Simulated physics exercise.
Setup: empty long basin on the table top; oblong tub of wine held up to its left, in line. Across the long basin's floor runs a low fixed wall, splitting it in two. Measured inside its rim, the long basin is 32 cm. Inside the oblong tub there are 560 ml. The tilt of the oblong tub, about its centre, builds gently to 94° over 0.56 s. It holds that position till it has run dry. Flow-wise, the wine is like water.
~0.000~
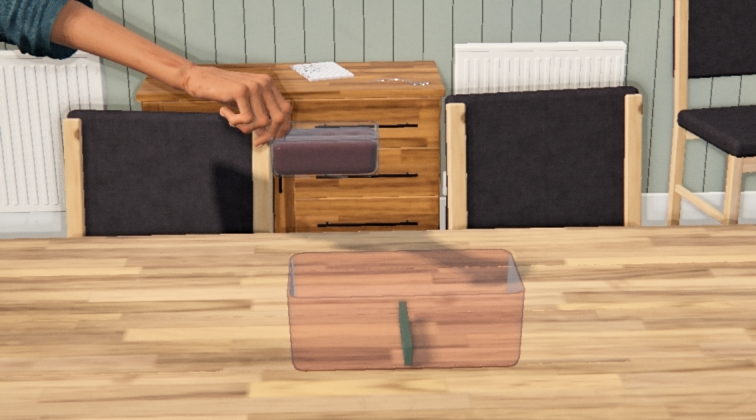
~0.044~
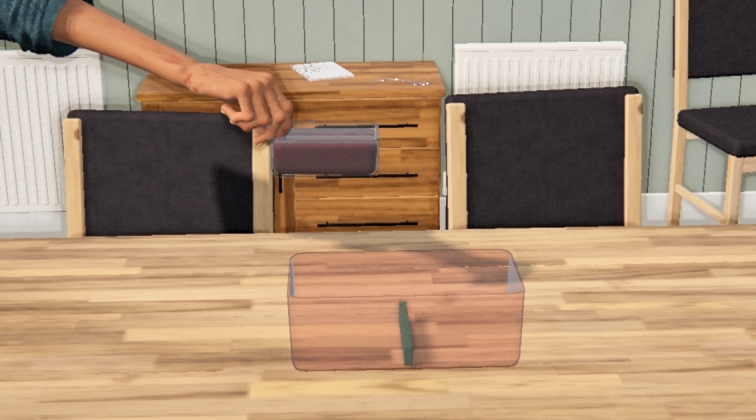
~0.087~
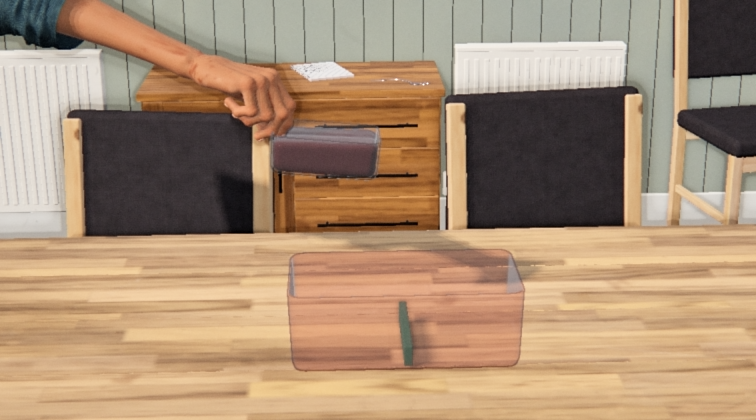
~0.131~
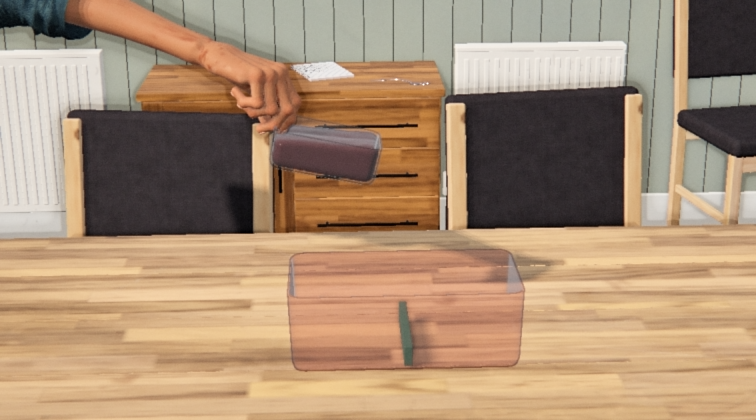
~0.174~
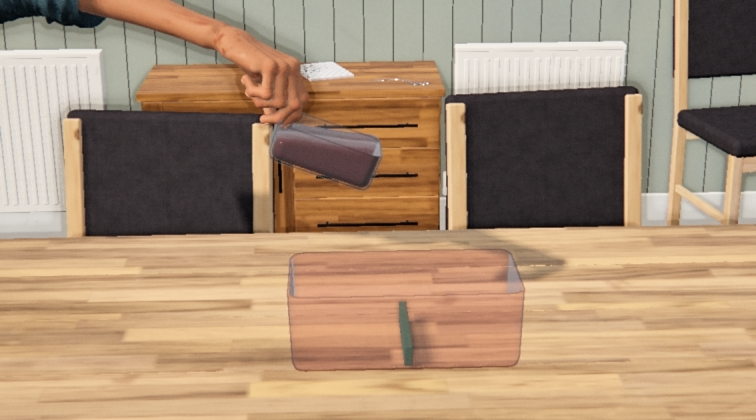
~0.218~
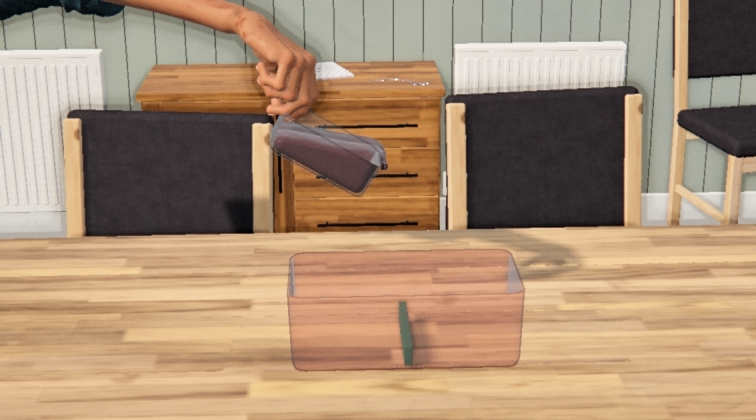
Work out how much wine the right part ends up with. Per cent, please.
I would put it at 72 per cent.
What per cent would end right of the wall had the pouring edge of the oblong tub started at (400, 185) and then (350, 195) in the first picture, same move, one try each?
In order, 75 and 15 per cent.
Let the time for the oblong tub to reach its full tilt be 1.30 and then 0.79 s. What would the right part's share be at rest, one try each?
The first try gives 75 percent and the second 75 percent.
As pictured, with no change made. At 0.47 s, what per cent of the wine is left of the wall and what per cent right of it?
I'd say some 1 in a hundred on the left and 26 on the right.
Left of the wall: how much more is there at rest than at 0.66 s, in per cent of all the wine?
I'd put it near 10 percent.
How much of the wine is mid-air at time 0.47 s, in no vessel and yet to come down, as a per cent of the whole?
Around 60 in a hundred.
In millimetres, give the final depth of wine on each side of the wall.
I'd expect close to 6 mm on the left and close to 16 mm on the right.
Then, 0.47 s in, the tilt is 88° and 12 per cent is still to pour, 1 is left of the wall and 27 right of it.
Then, 0.66 s in, the tilt is 94° and 3 per cent is still to pour, 15 is left of the wall and 76 right of it.
Then, 0.85 s in, the tilt is 94° and 1 per cent is still to pour, 22 is left of the wall and 72 right of it.
Then, 1.06 s in, the tilt is 94° and 0 per cent is still to pour, 25 is left of the wall and 72 right of it.
Finally, 25 per cent lies left of the wall, 72 right of it and 2 outside.
